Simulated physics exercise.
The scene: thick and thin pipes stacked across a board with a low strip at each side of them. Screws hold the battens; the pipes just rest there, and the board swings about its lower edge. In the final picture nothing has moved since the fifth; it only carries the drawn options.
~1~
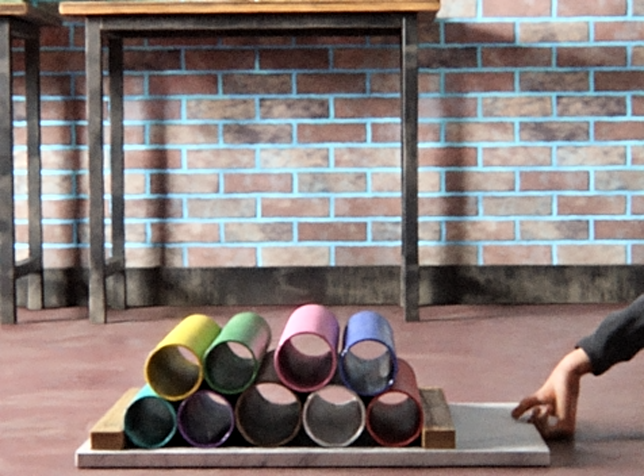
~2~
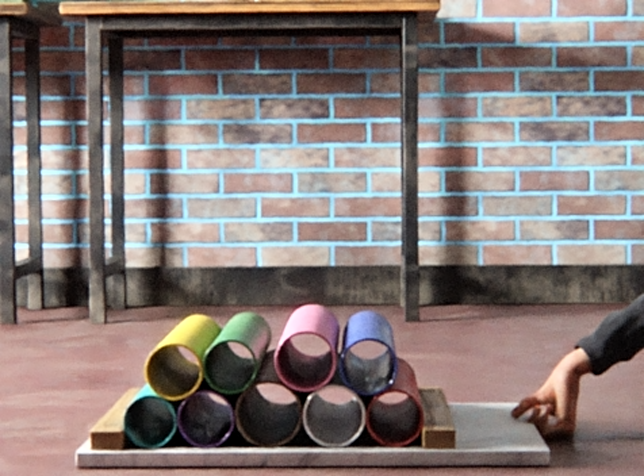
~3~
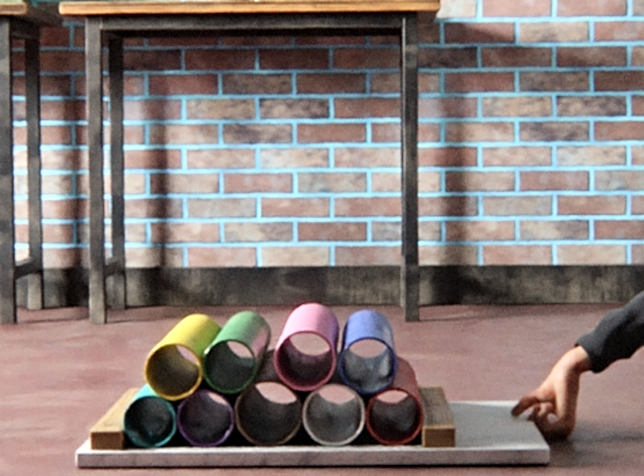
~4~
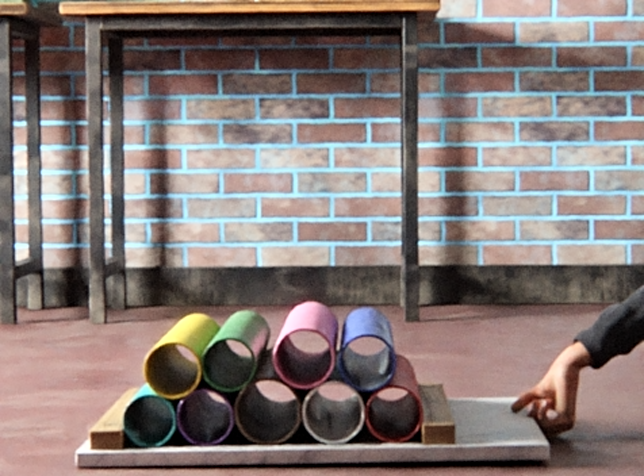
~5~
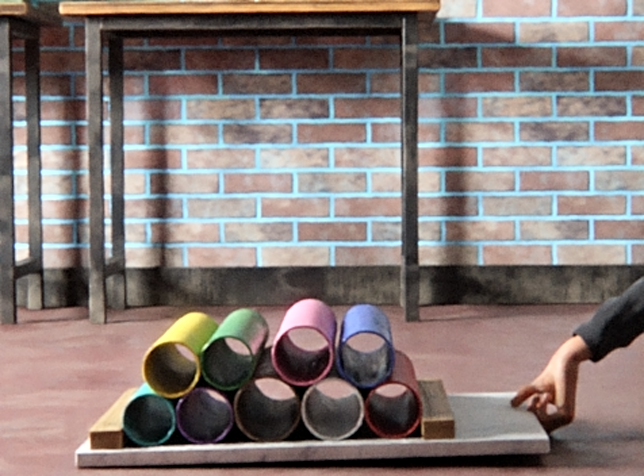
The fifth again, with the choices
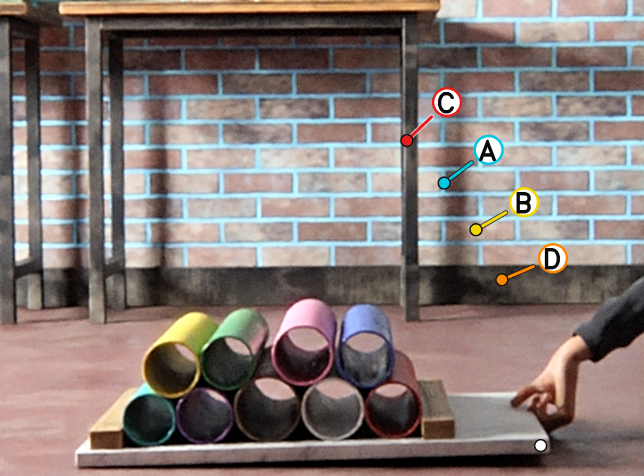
A hand slowly raising the right end of a pale board holding two rows of stacked colourful pipes between low wooden strips.
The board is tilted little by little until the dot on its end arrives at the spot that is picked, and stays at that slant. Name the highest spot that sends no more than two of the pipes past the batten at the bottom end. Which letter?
Mark B is as high as it can go.
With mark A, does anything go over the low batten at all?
Yes.
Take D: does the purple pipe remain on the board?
The purple pipe: Yes.
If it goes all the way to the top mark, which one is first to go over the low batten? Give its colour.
First is the yellow one.
On the marked copy, A at (444, 183); B at (476, 230); C at (407, 141); D at (502, 280); the white dot at (541, 446).
With B. Early on, board at 17°.
Further on, board at 30°.
At the end, board at 30°, two over the low batten (yellow, green).
As for the rest, A four over the low batten (yellow, green, pink, blue); C four over the low batten (yellow, green, pink, blue); D none over the low batten.
